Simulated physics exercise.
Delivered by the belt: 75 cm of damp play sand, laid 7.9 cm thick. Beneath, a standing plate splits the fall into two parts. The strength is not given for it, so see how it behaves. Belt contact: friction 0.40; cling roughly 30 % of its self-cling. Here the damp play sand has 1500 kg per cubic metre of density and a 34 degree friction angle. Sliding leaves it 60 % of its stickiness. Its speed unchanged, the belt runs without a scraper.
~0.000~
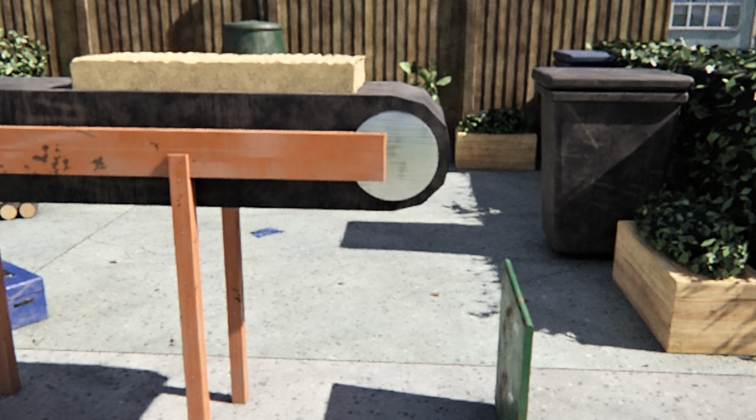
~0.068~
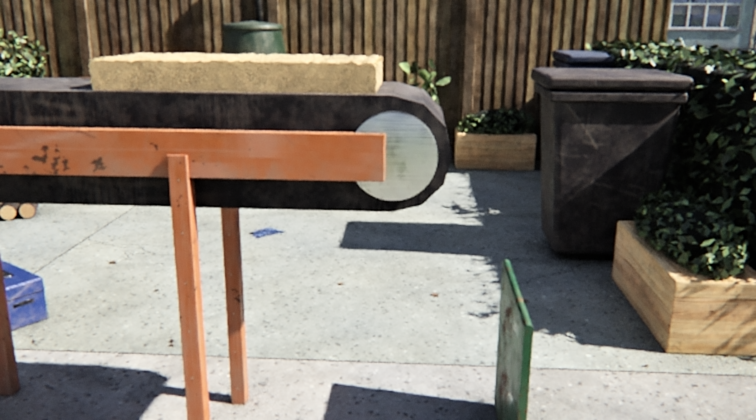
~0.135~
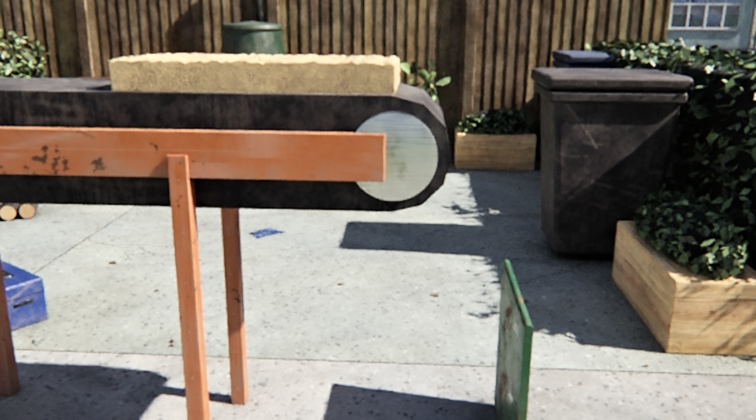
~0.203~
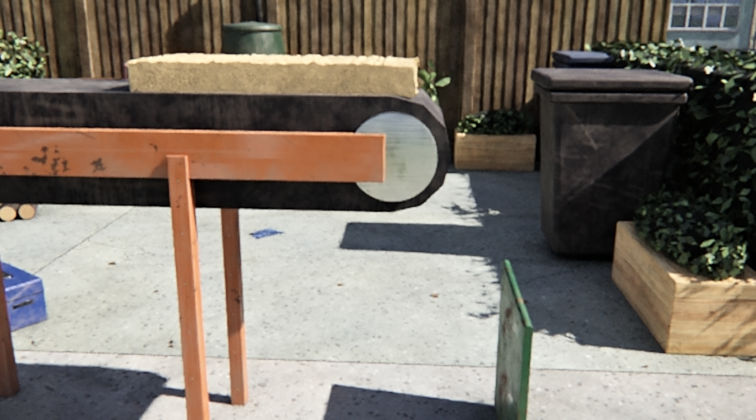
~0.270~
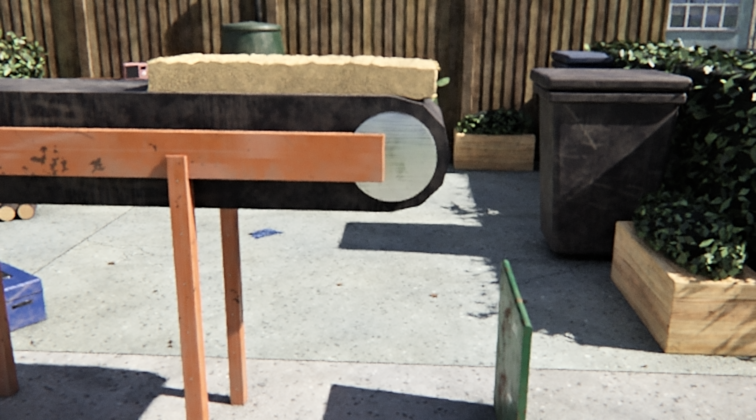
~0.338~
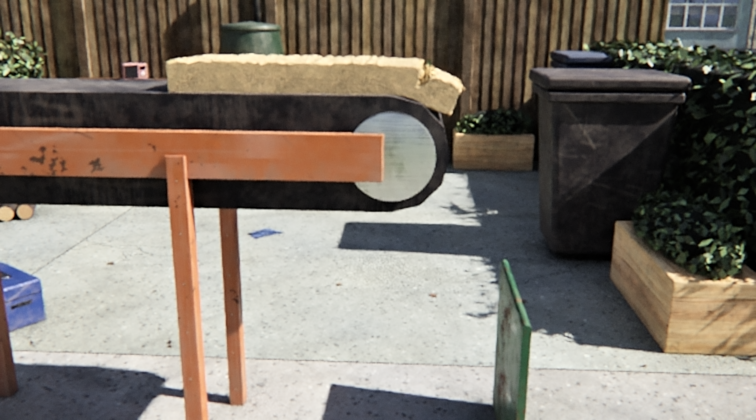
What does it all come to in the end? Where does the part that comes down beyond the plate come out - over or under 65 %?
Result: Under.
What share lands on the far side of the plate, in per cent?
I'd say around 35 %.
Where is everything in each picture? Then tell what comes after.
In the first picture, foremost bit of the damp play sand at (354, 90).
In the second picture, foremost bit of the damp play sand at (374, 91).
In the third picture, foremost bit of the damp play sand at (394, 91).
In the fourth picture, foremost bit of the damp play sand at (415, 70), 7 % of it past the top of the roller, in one piece.
In the fifth picture, foremost bit of the damp play sand at (436, 77), 14 % of it past the top of the roller, in one piece.
In the sixth picture, foremost bit of the damp play sand at (460, 88), 22 % of it past the top of the roller, cracking.
After 0.61 s, 3 % is beyond the plate's line.
After 0.92 s, 14 % is beyond the plate's line.
After 1.24 s, 23 % is beyond the plate's line.
After 1.56 s, 35 % is beyond the plate's line.
After 2.82 s, 35 % is beyond the plate's line.
